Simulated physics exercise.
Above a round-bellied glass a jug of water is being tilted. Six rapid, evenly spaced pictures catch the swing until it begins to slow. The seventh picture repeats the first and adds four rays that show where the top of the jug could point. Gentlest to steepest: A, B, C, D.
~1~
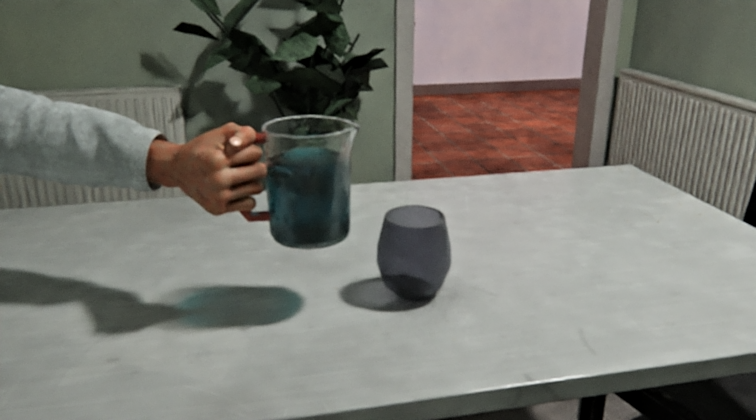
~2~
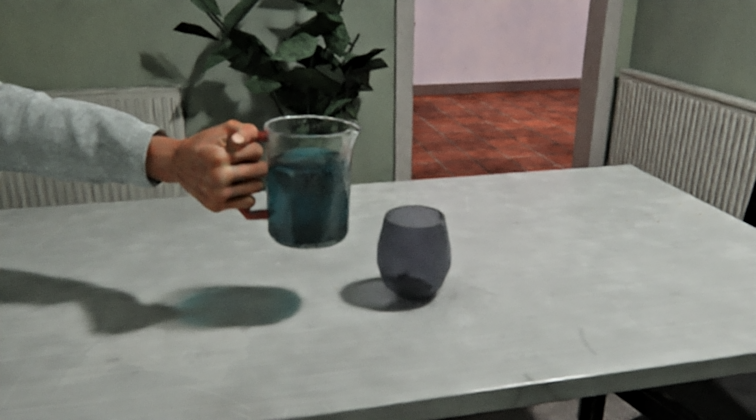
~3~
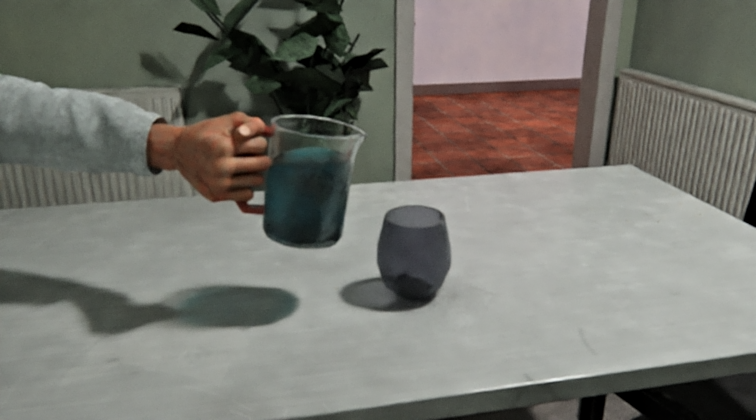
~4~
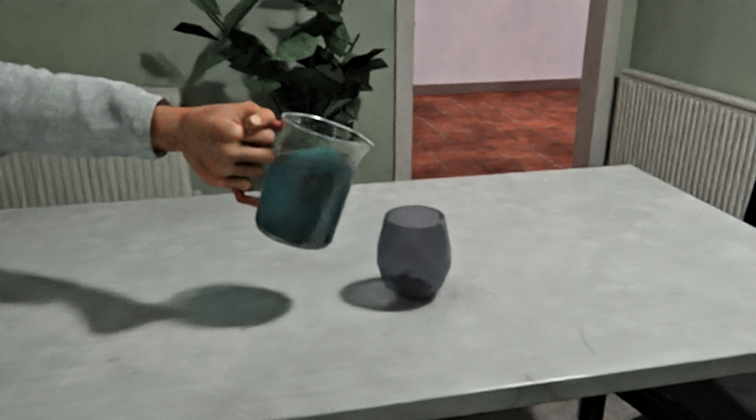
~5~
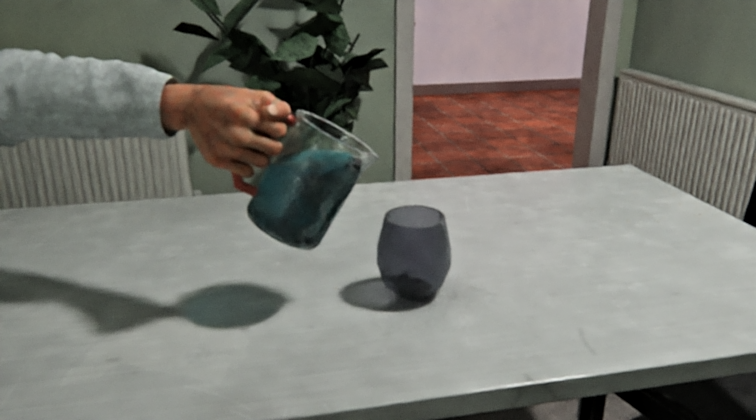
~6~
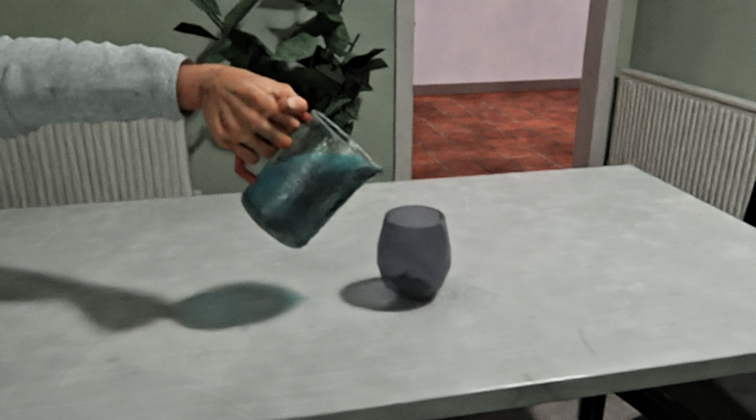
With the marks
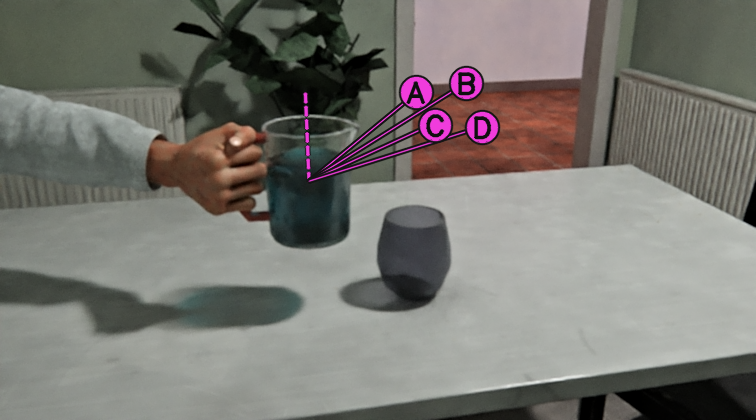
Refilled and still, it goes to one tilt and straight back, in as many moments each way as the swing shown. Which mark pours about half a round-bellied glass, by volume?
Tilt C does it best.
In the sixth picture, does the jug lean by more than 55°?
No.
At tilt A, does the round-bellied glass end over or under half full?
Under.
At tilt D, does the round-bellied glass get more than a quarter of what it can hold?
Yes.
On the marked copy, A at (403, 103); B at (451, 92); C at (418, 130); D at (465, 131).
If A is chosen, the round-bellied glass ends with about 17 % of what it can hold.
If B is chosen, the round-bellied glass ends with about 32 % of what it can hold.
If C is chosen, the round-bellied glass ends with about 51 % of what it can hold.
If D is chosen, the round-bellied glass ends with about 67 % of what it can hold; 3 % of the water is spilt.
